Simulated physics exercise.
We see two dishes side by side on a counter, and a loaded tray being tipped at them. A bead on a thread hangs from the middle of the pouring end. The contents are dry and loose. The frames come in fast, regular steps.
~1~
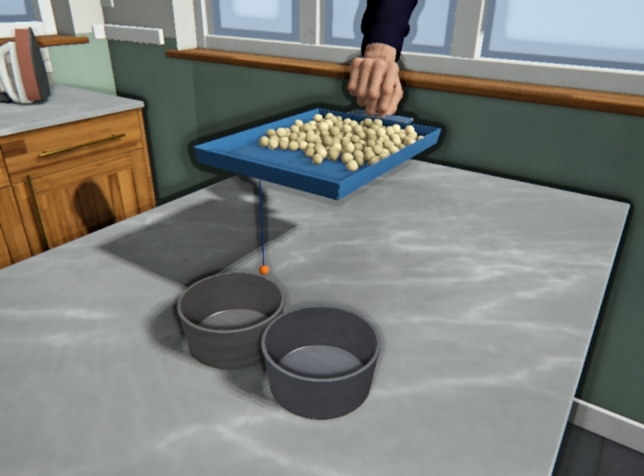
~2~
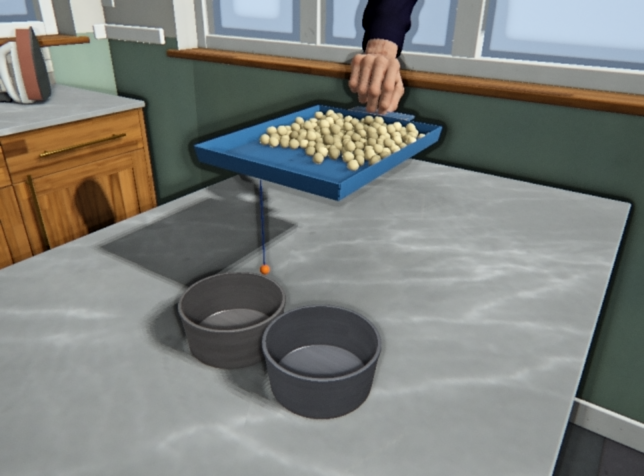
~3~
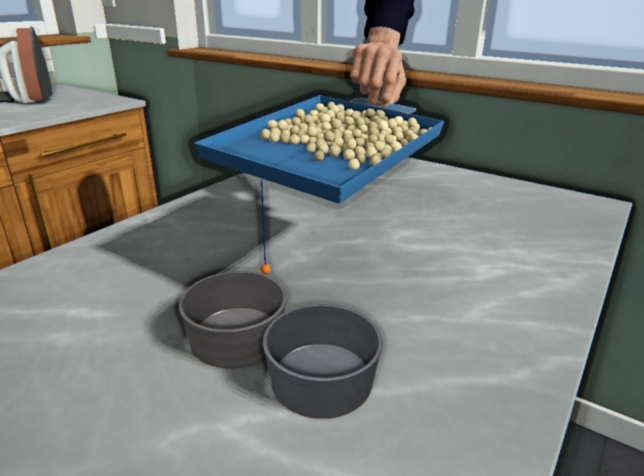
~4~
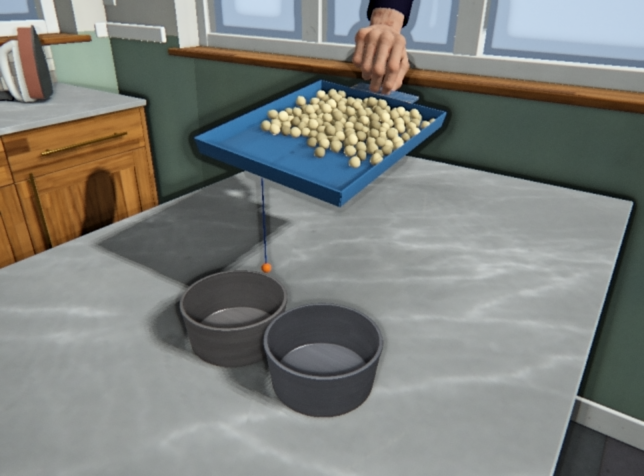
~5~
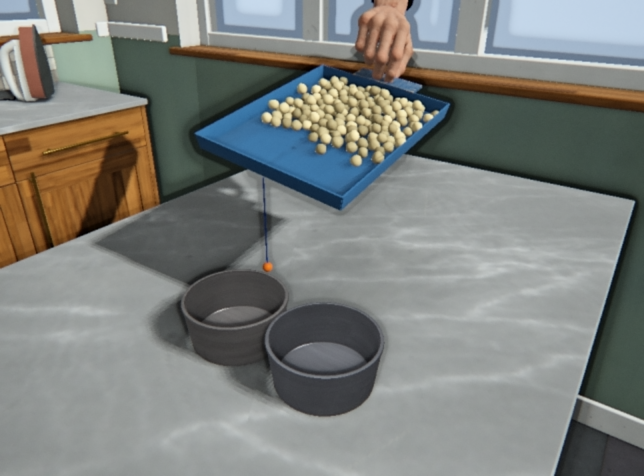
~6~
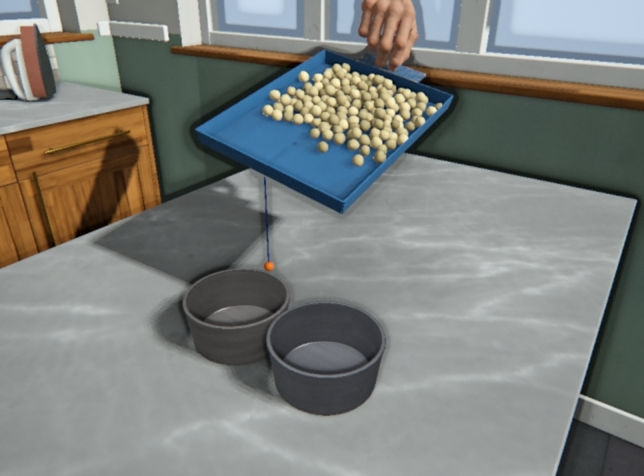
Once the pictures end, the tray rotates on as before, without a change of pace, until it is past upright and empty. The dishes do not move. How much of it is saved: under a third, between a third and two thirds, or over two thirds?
In the dishes lies between a third and two thirds of it.
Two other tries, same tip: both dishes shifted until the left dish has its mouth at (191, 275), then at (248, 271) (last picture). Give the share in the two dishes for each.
The first gives 20 %, the second 70 %.
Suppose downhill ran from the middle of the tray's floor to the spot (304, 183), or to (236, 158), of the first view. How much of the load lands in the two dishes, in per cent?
In turn 80 and 10 in a hundred.
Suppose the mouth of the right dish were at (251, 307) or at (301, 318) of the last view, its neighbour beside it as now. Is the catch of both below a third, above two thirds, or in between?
One: Under a third. Two: The middle third.
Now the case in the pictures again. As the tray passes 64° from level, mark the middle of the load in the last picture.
Roughly at (343, 142).
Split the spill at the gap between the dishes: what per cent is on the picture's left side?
Close to 10 per cent.
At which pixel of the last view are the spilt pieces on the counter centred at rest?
Near (366, 339).
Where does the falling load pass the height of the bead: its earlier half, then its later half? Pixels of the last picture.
First near (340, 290), later near (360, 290).
Shortly afterwards, tray tipped steeply; all but a few on the tray; only a few in the right dish; only a few outside both; a little in the air.
Next, tray tipped past a quarter turn; the bulk on the tray; a little in the right dish; a little outside both; only a few in the air.
Some moments later, tray tipped past a quarter turn; near a third in the right dish; a little in the left dish; near half outside both.
In the end, tray tipped past a quarter turn; near a third in the right dish; a little in the left dish; near half outside both.
